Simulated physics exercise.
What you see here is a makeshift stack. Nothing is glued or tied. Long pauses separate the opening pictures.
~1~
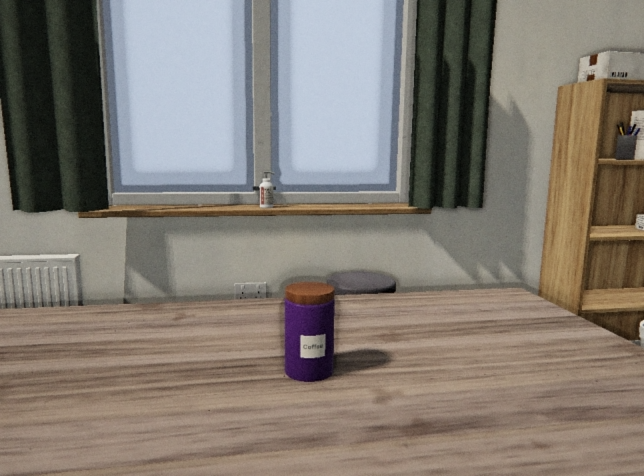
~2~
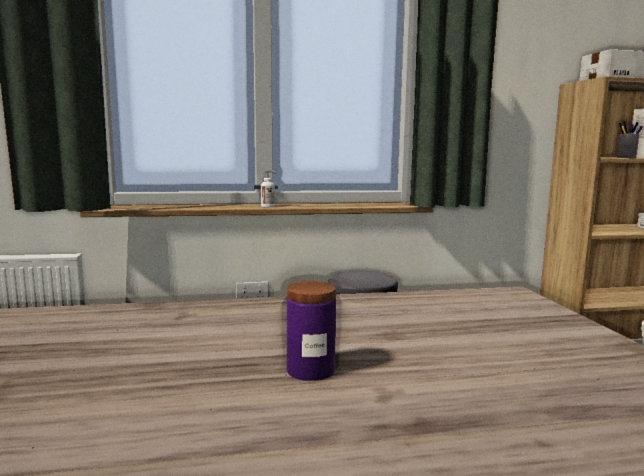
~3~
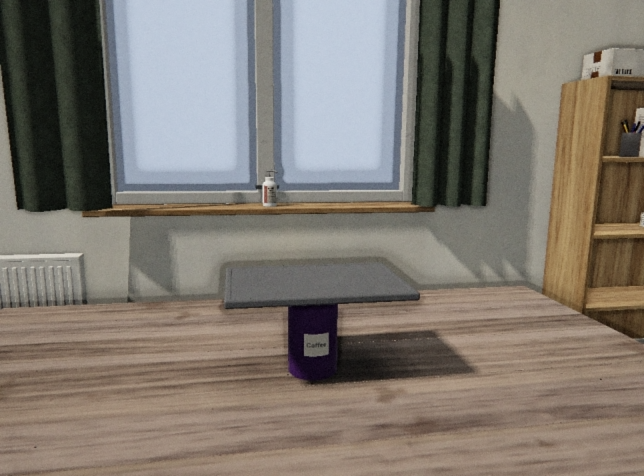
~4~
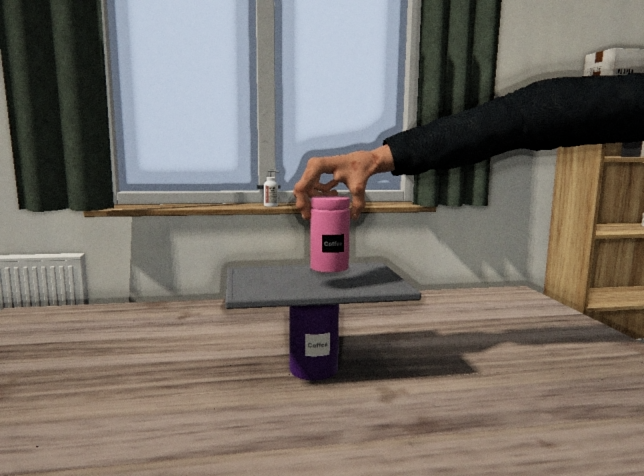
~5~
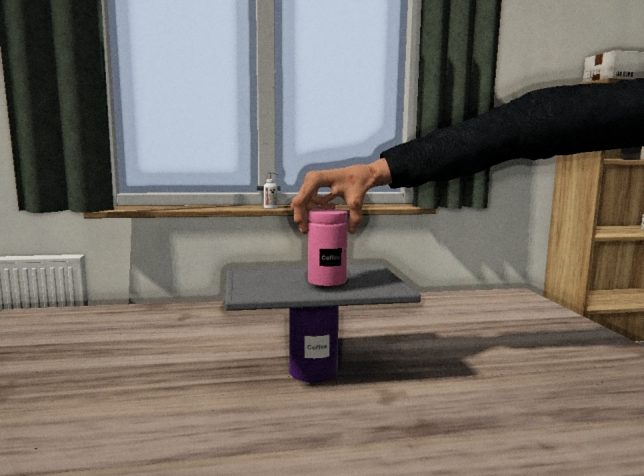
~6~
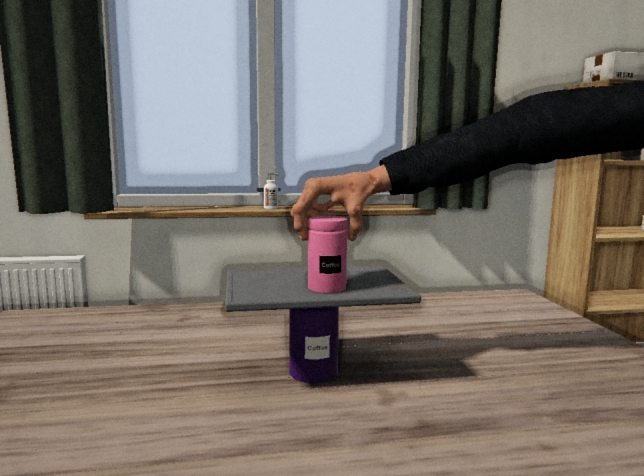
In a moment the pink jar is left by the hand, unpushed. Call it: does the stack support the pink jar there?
Yes, it does.
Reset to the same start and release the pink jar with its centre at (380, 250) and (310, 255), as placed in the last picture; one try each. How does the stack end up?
First release - toppled; second release - upright.
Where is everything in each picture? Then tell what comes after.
In the first frame, the last thing is not in view yet.
In the second frame, the last thing is not in view yet.
In the third frame, the last thing is not in view yet; grey lid (315, 282).
In the fourth frame, still above its spot; pink jar (330, 233); grey lid (316, 282).
In the fifth frame, still above its spot; pink jar (327, 246); grey lid (316, 284).
In the sixth frame, set down, still held; pink jar (328, 254); grey lid (316, 285).
Then, 0.30 s on from there, no change.
Then, 0.70 s on from there, pink jar resting near (328, 254).
In the end, all 3 unmoved. At the end, from the last picture's camera, pink jar near (328, 254). The stack stays up.
